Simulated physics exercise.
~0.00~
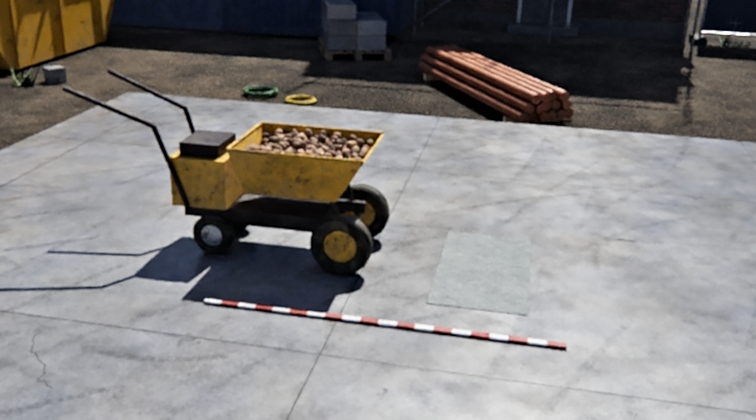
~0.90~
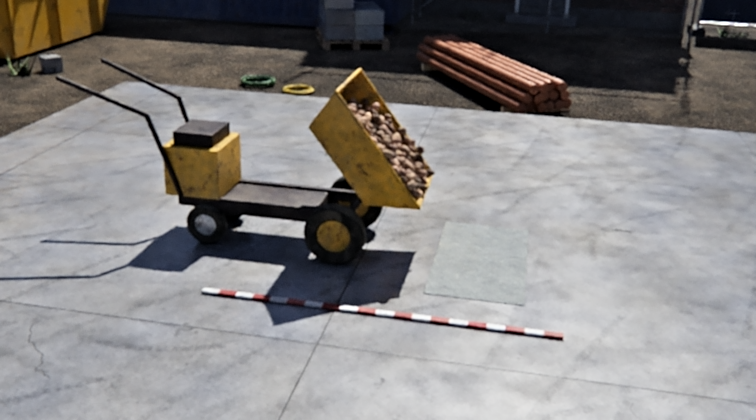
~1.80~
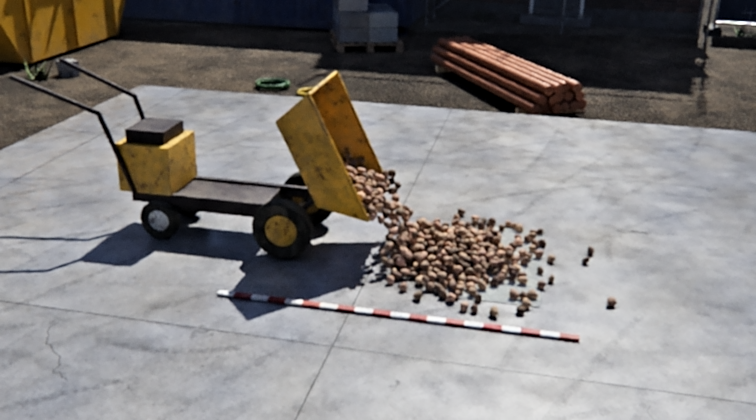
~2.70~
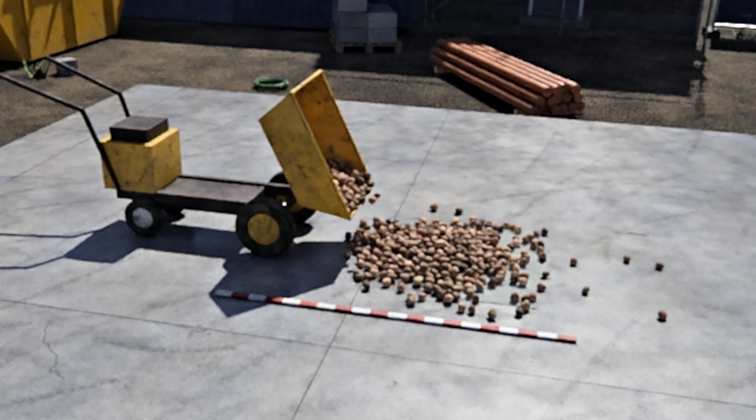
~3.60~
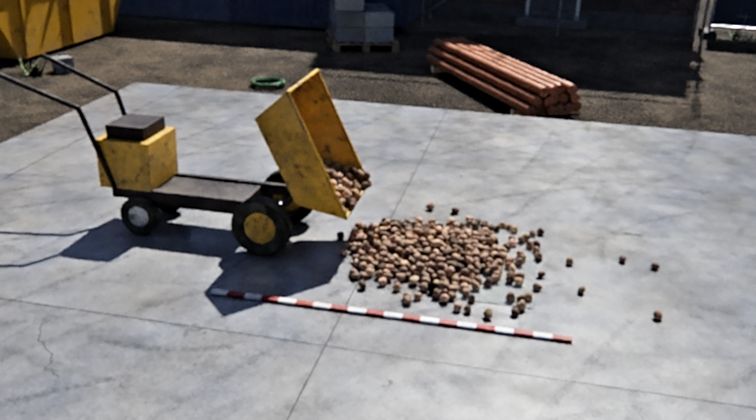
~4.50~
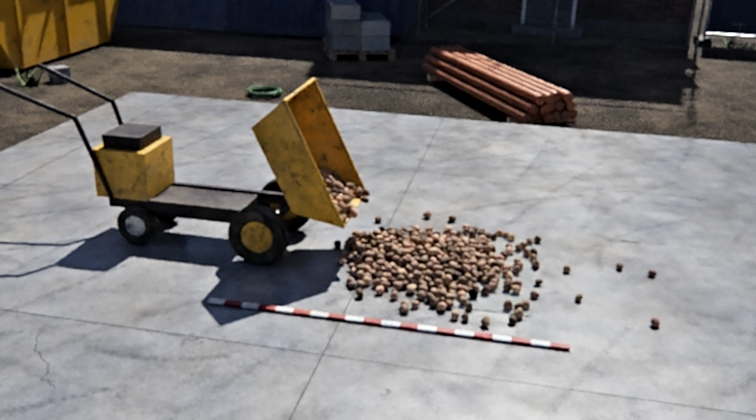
The clip opens on a yellow motor barrow with black handles, its skip level and full of rounded brown cobbles, standing on pale concrete behind a red and white striped staff. The skip tips steeply forward toward a flat, pale greenish sheet on the ground to the right, with the stones still inside. Cobbles then pour out over the lip into a broad heap that covers the sheet, as the barrow moves back to the left. A few stones scatter farther right. At the end the barrow stands still, its skip still raised and holding some cobbles beside the spread pile.
